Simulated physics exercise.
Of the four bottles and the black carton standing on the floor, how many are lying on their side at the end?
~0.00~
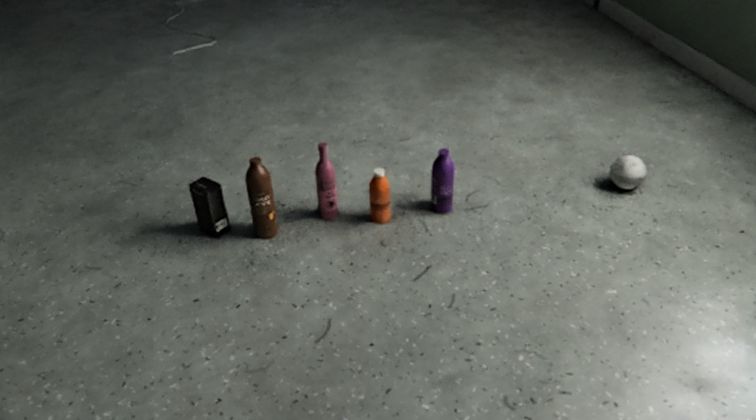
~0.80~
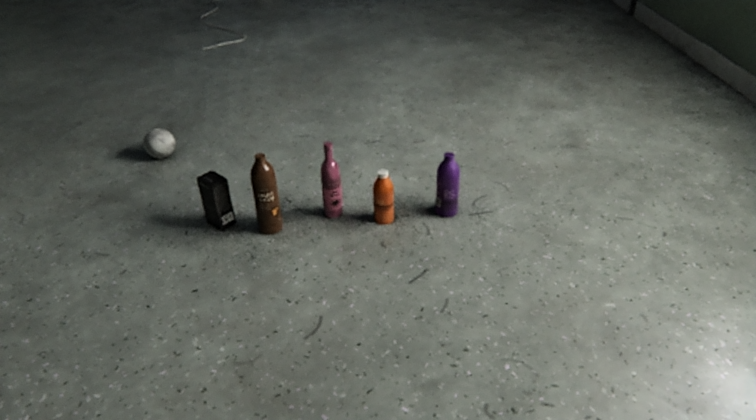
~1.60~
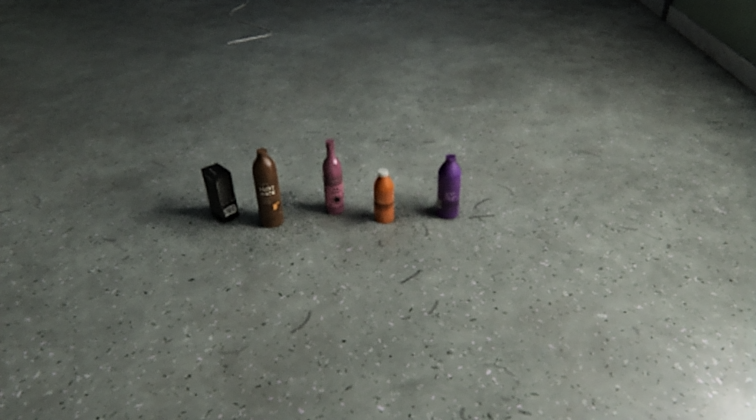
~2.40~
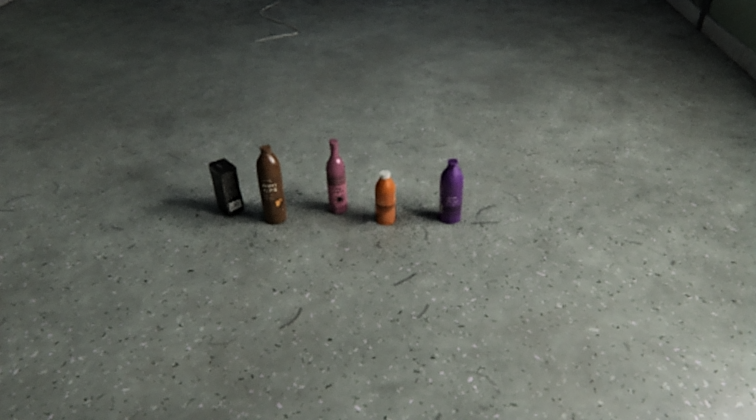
None of them are. All four bottles and the carton are still upright after the ball has gone.
